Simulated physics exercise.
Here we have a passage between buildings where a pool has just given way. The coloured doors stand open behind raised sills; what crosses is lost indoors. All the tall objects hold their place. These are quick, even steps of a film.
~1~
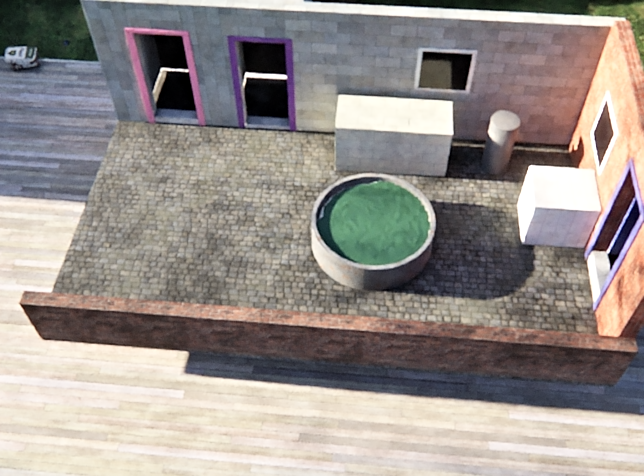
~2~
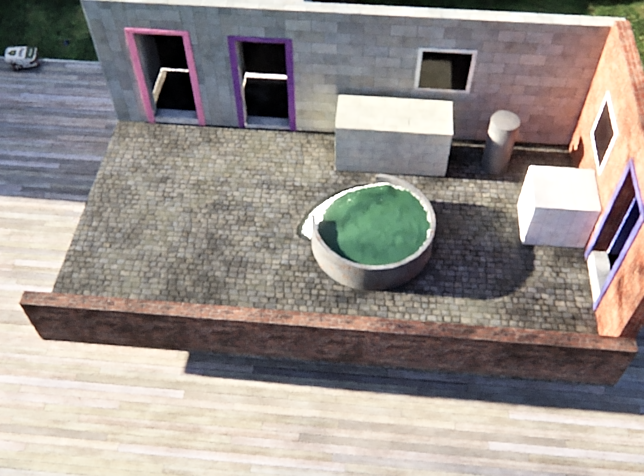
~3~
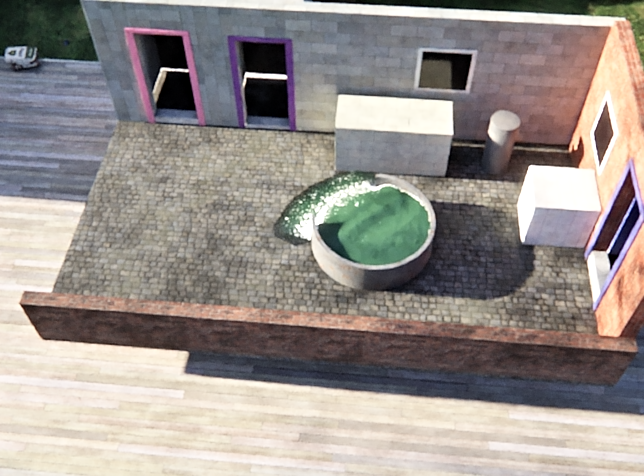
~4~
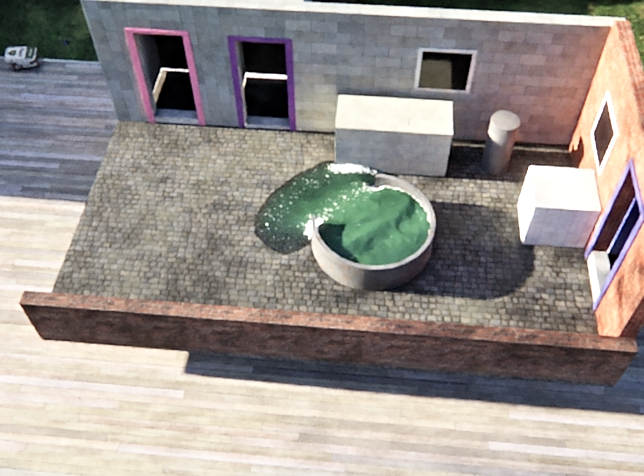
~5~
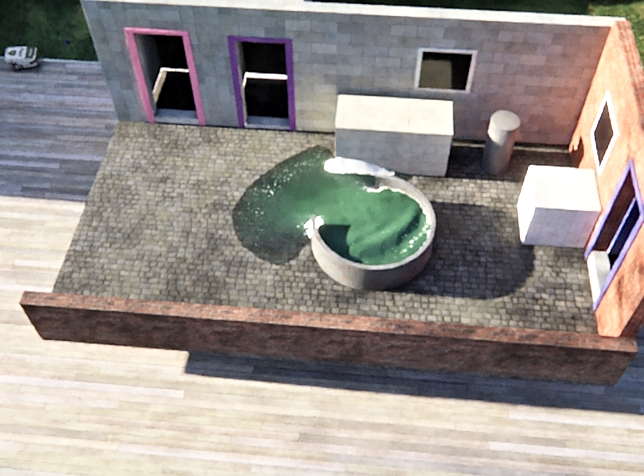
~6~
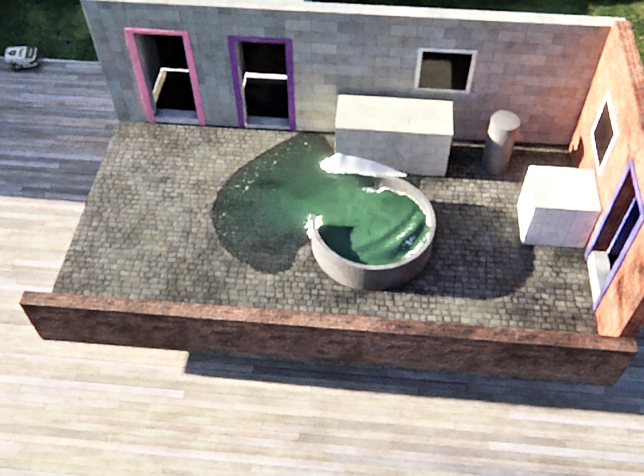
The clip opens on still green water in a round tank, set in a paved yard with pink- and purple-framed doorways. Water bursts out through the tank's far side, foaming white. It spreads leftward and back across the paving in a widening green sheet, reaching the long pale block behind.
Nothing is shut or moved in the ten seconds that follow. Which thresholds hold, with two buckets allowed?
The blue door admits no more than that; the purple door lets in a lot; the pink door admits no more than that.
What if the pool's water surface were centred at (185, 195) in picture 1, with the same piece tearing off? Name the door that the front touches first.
First comes the one in pink.
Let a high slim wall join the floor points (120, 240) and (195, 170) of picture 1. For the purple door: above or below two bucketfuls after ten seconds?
In short: Purple door floods.
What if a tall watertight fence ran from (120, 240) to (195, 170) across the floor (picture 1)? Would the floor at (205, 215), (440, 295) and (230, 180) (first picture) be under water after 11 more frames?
One after the other: Under water, dry, awash.
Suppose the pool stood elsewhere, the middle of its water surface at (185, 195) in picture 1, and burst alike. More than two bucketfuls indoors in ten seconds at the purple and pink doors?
One by one: The purple door stays under; the pink door passes that mark.
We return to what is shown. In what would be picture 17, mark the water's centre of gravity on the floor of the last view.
At about (306, 198).
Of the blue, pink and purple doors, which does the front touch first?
The door marked purple.
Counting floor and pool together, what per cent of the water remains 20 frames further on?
Some 74 per cent.
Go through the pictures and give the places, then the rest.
The first picture shows still water in the round tank at (373, 222).
In the second picture, the front is at a hidden place, out from the gap on the round tank's far side.
In the third picture, the front is at (376, 175), out from the gap on the round tank's far side.
In the fourth picture, water pours out on the round tank's far side and has run to (262, 232).
In the fifth picture, the front is at (241, 233), out from the gap on the round tank's far side.
In the sixth picture, water pours out on the round tank's far side and has run to (218, 216).
A moment on, water covers 30 % of the floor; the blue door not reached, the purple door under two buckets in, the pink door not reached.
Next, water covers 45 % of the floor; the blue door not reached, the purple door over two buckets in, the pink door wet at the sill, nothing in.
Then, water covers 45 % of the floor; the blue door not reached, the purple door over two buckets in, the pink door wet at the sill, nothing in.
Later, water covers 45 % of the floor; the blue door not reached, the purple door far over two buckets in, the pink door wet at the sill, nothing in.
In the end, water covers 45 % of the floor; the blue door not reached, the purple door far over two buckets in, the pink door wet at the sill, nothing in.
